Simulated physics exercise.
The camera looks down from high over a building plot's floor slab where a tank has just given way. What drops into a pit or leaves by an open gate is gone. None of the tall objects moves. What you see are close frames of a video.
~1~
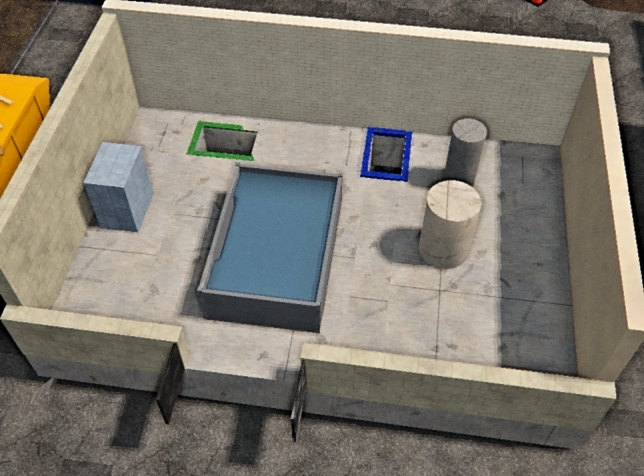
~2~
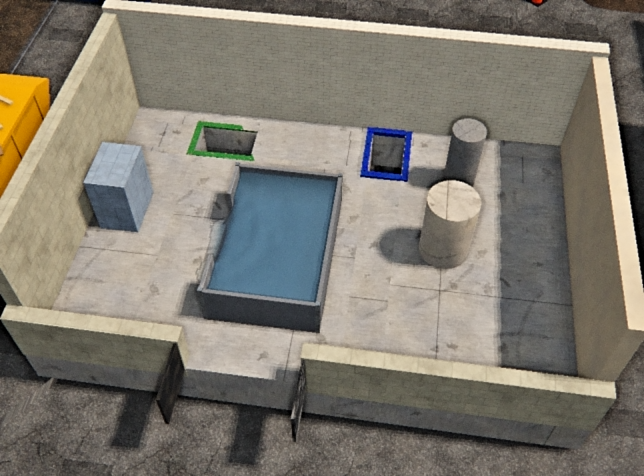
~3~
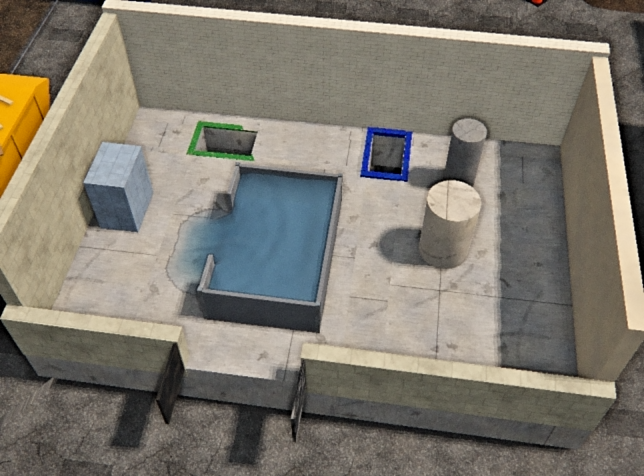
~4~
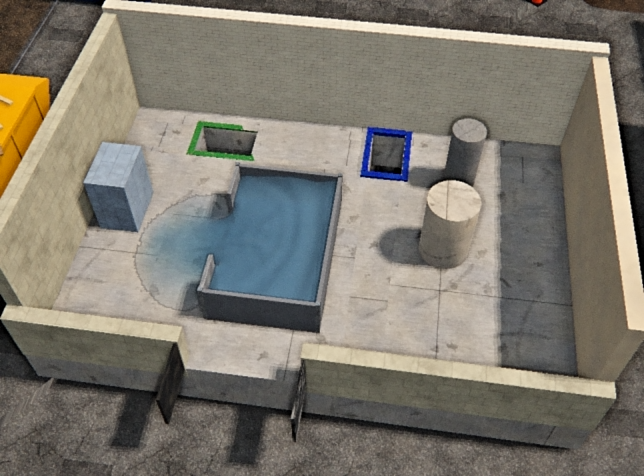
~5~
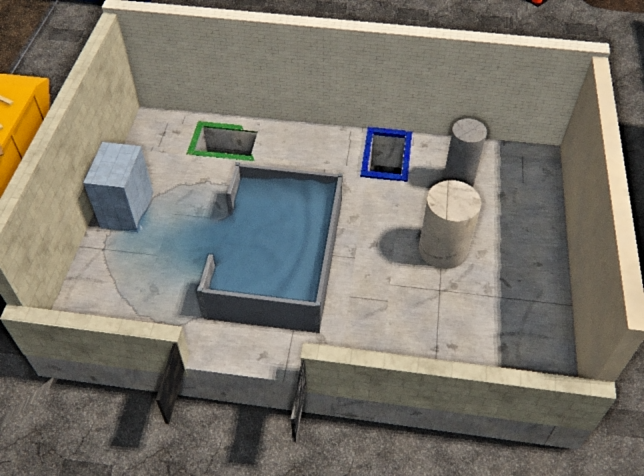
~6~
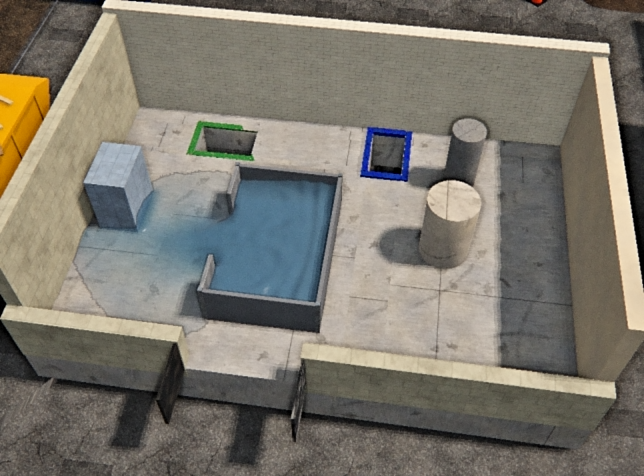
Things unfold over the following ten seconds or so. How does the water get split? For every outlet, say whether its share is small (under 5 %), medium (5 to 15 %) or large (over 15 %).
Result - gate: Medium; green pit: Large; blue pit: Small.
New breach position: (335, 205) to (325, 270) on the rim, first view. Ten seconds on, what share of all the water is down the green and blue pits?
Shares: Green at 2 percent, blue at 14 percent.
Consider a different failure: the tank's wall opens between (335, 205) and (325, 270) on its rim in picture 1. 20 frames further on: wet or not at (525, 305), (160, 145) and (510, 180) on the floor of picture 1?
The first would be drenched, the second still unwetted and the third drenched.
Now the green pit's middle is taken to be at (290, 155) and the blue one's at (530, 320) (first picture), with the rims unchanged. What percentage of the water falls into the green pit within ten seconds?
The green pit takes 15 per cent.
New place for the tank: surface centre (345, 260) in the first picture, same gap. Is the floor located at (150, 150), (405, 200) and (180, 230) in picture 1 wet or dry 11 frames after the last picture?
Spot 1 wetted, spot 2 unwetted, and spot 3 wetted.
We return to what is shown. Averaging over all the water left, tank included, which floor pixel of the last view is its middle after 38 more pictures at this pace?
I'd say around (215, 247).
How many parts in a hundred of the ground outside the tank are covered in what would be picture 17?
I'd say close to 30 per cent.
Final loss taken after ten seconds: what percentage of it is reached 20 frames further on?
Share gone by then: About 15 %.
A moment on, water covers 25 % of the floor; the gate 0 %, the green pit 0 %, the blue pit 0 %.
Next, water covers 30 % of the floor; the gate 0 %, the green pit 1 %, the blue pit 0 %.
Then, water covers 40 % of the floor; the gate 0 %, the green pit 6 %, the blue pit 0 %.
Later, water covers 60 % of the floor; the gate 4 %, the green pit 17 %, the blue pit 0 %.
In the end, water covers 80 % of the floor; the gate 9 %, the green pit 30 %, the blue pit 0 %.
